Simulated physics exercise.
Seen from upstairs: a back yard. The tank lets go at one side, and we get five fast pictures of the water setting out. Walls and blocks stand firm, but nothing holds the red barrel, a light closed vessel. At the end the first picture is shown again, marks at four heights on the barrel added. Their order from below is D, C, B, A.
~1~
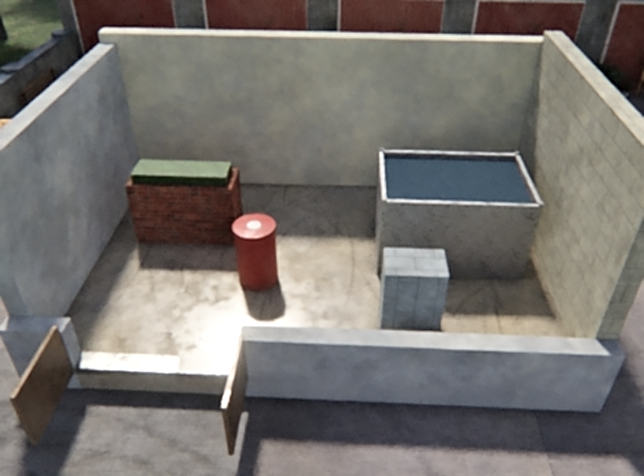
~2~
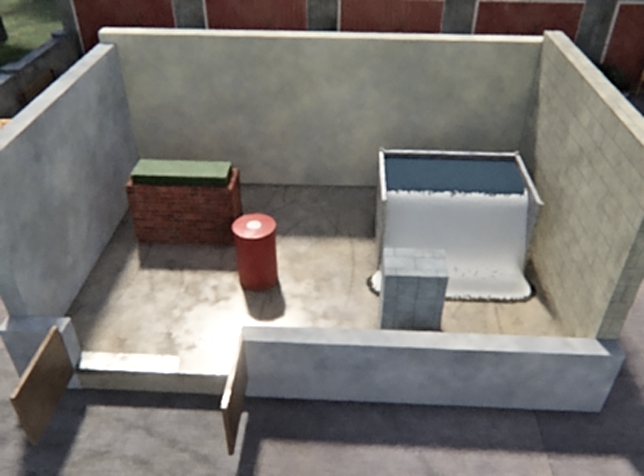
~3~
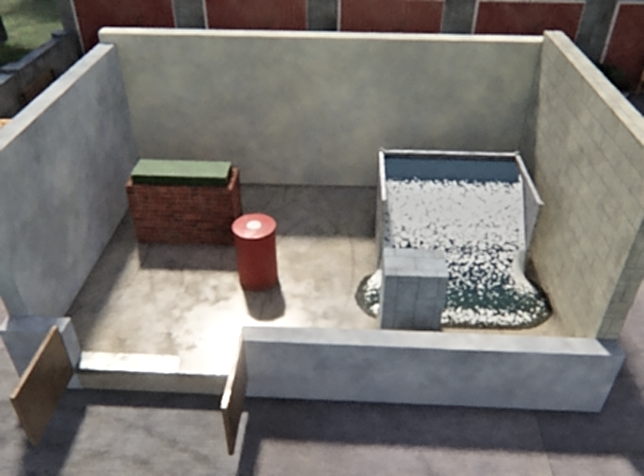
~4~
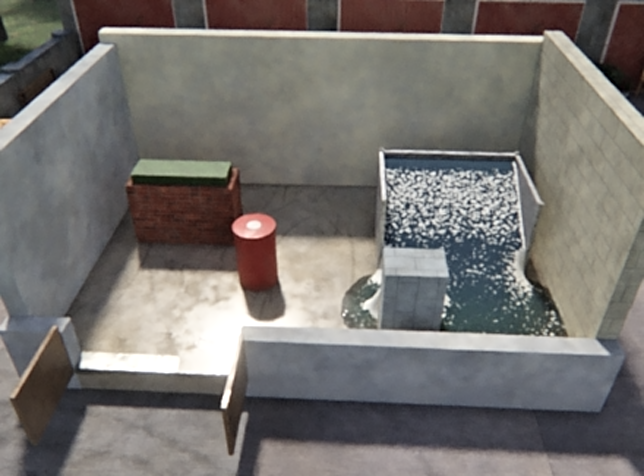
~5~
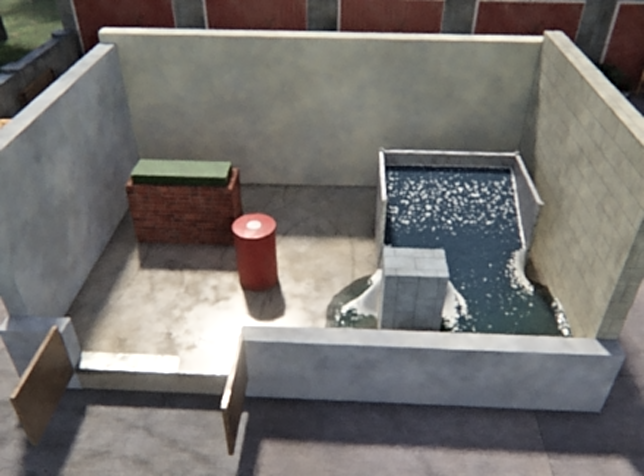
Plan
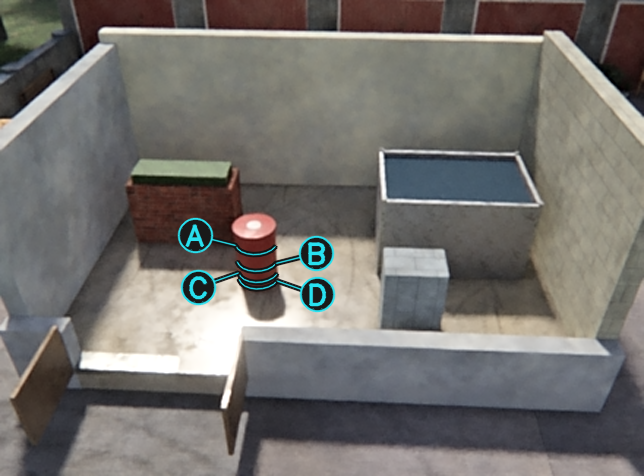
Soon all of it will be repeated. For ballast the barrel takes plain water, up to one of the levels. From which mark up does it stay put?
Choose B.
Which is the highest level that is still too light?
That is level C.
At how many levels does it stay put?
Two of them.
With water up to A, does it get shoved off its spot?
No, not at all.
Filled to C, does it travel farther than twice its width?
No, it does not.
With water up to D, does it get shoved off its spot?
Yes, it does.
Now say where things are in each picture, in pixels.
Lid of the red barrel at (255, 226); tank full, its middle at (454, 181); open gate at (156, 324).
Water covers 5 % of the ground and is seen nearest the barrel at (478, 286).
Water covers 9 % of the ground, mostly out of sight from here.
Water covers 14 % of the ground and is seen nearest the barrel at (354, 292).
Lid of the red barrel at (255, 226); water covers 17 % of the ground and is seen nearest the barrel at (339, 301).
On the marked copy, A at (253, 254); B at (254, 271); C at (255, 282); D at (256, 288); from the bottom up D, C, B, A.
For level A, it does not move.
For level B, it does not move.
For level C, it is pushed about half its own width away.
For level D, it is pushed about 4 times its own width away.
